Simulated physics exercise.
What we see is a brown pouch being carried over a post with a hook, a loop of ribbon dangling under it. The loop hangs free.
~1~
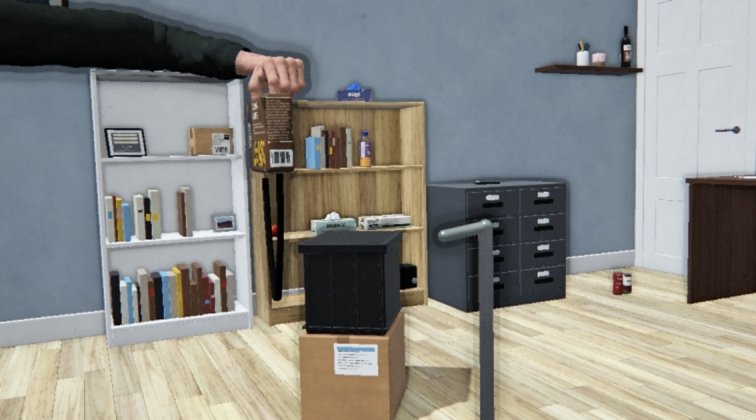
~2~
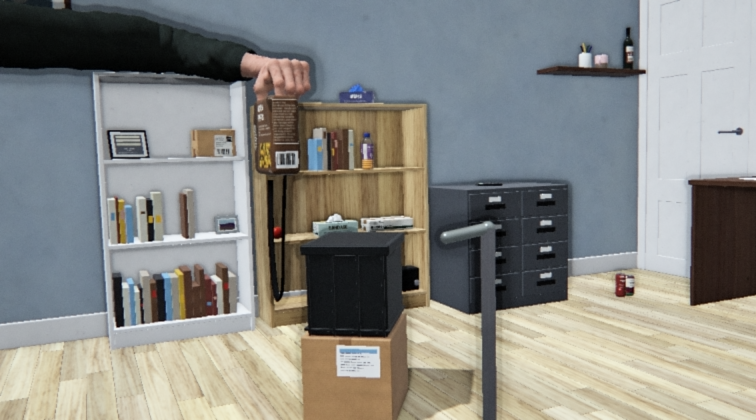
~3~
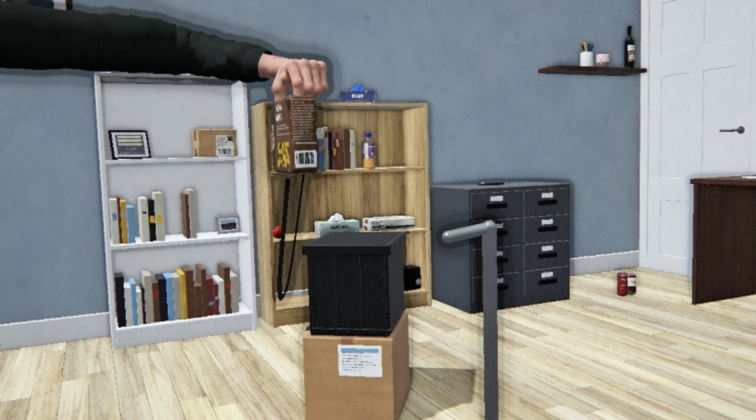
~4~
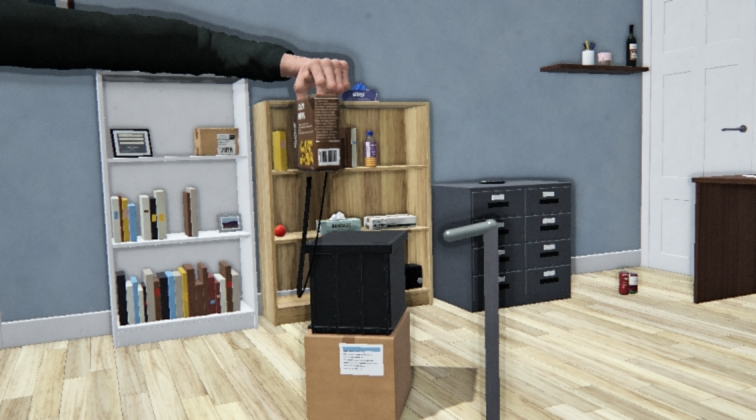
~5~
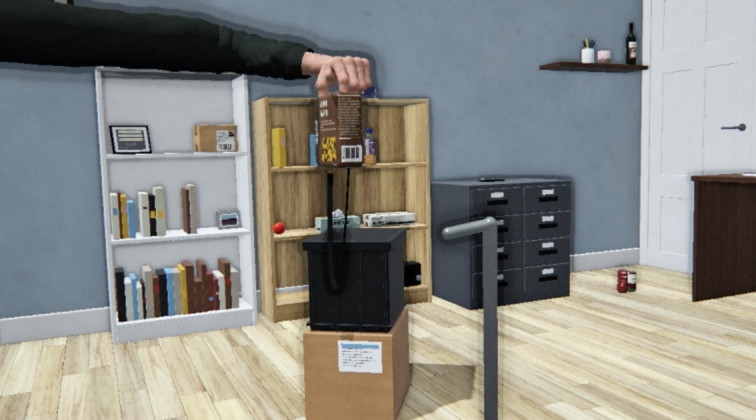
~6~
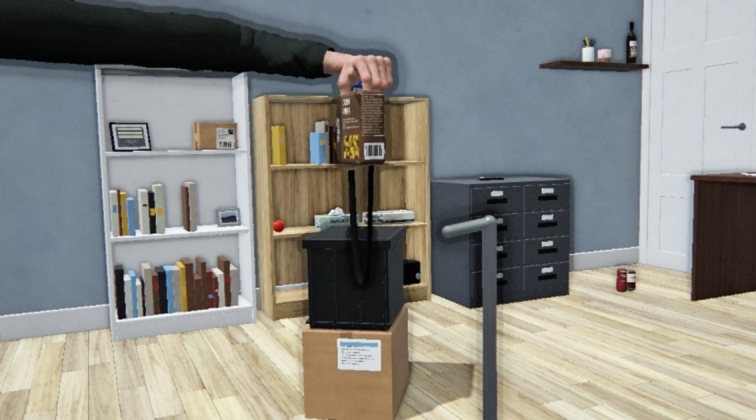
A brown pouch with a loop of dark ribbon dangling beneath it is held from above by a hand and carried rightward past two bookshelves. The loop sways as it passes in front of a black box stacked on a cardboard carton, ending above the box, still left of the hooked grey post.
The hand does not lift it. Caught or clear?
In the end the brown pouch is jerked back by its loop.
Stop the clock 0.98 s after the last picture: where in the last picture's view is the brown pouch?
At about (469, 128).
Then, 0.40 s later than the last view, pouch nearing the post near (407, 129).
Then, 0.98 s later than the last view, pouch over the post near (469, 128).
Then, 1.60 s later than the last view, pouch past the post near (530, 128).
Finally, pouch past the post near (552, 128); loop tight round the post, hand stopped. The brown pouch snags on the hook.
